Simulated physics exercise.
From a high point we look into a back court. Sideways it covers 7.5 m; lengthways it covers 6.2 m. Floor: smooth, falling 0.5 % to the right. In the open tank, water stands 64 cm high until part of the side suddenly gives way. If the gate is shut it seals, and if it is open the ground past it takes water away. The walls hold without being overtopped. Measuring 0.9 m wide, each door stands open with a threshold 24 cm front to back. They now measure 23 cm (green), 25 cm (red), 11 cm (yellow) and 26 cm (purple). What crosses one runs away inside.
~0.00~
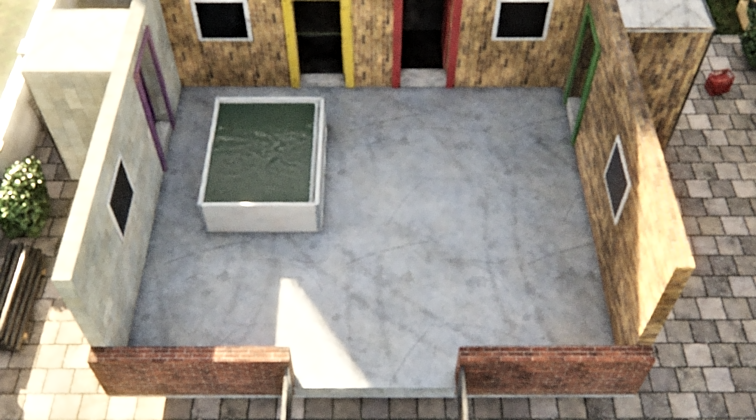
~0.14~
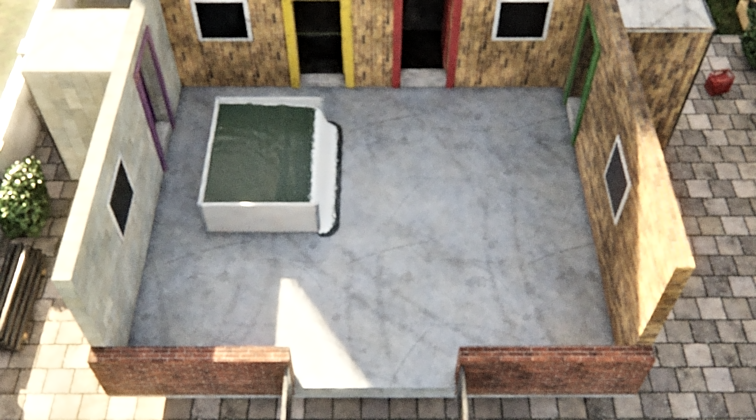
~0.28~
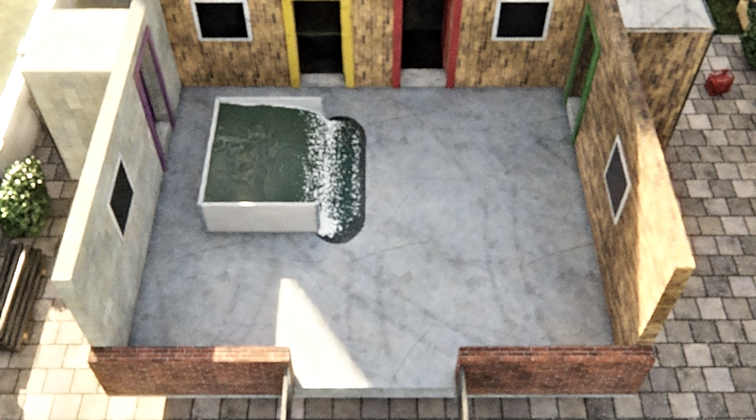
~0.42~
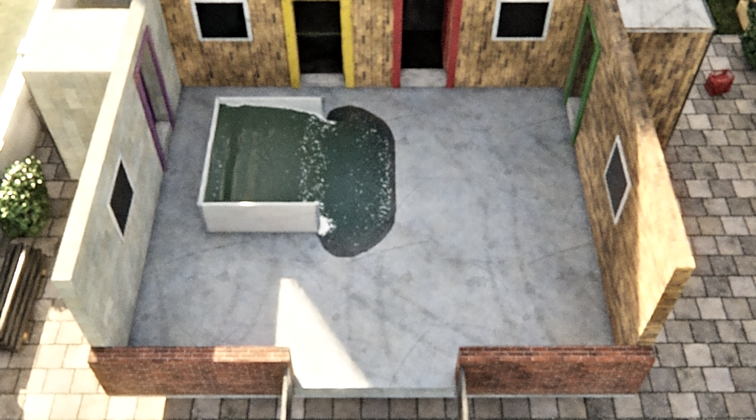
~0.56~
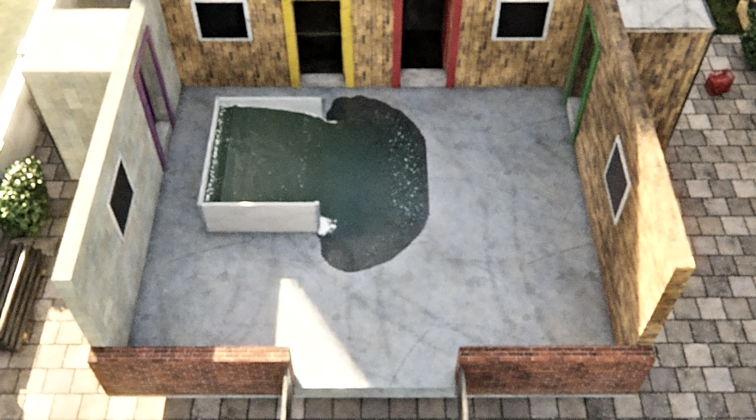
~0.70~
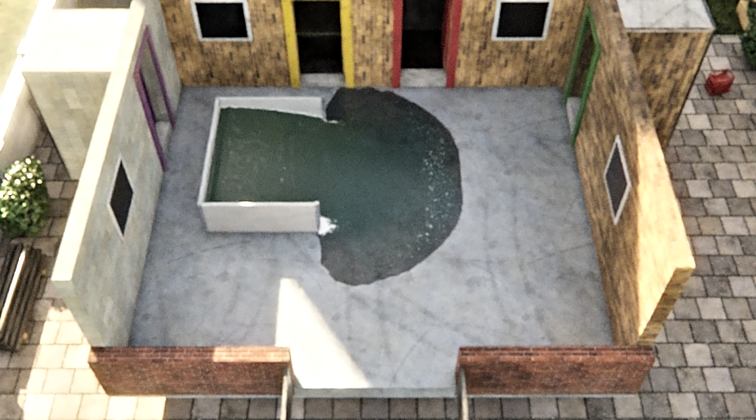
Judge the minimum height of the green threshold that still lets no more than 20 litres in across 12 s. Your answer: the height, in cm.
My estimate is 25 cm.
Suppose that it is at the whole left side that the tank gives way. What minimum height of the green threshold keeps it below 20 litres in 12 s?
About 11.0 cm.
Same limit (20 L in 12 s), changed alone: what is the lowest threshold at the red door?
Red door - some 8.5 centimetres.
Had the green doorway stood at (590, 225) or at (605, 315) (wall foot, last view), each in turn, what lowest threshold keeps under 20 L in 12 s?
Roughly 21 cm for the first and 14.5 cm for the second.
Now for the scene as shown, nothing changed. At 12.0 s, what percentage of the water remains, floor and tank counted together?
Around 86 in a hundred parts remain.
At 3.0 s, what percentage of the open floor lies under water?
Wet: Close to 60 %.
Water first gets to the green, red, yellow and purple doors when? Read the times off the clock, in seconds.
Reading them off: Green 1.6 s, then red 0.9 s, then yellow 3.0 s, then purple 8.5 s.
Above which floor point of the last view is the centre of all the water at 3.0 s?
(452, 183) or so.
After 1.4 s water covers 45 % of the floor, deepest (24 cm) near (334, 195); it has not reached the green door.
After 3.0 s water covers 60 % of the floor, deepest (38 cm) near (614, 372); 33 cm at the green door, 12 litres in over its 23 cm threshold.
After 12.0 s water covers 100 % of the floor, deepest (10 cm) near (160, 195); 7 cm at the green door, 34 litres in over its 23 cm threshold.
At the green door as built, the water arrived by 1.5 s and peaked near 33 cm at 2.8 s.
Run again over the same 12 s with other heights there, 41 litres in over 22 cm, 7 litres over 30 cm. The limit of 20 litres is kept from about 25 cm up.
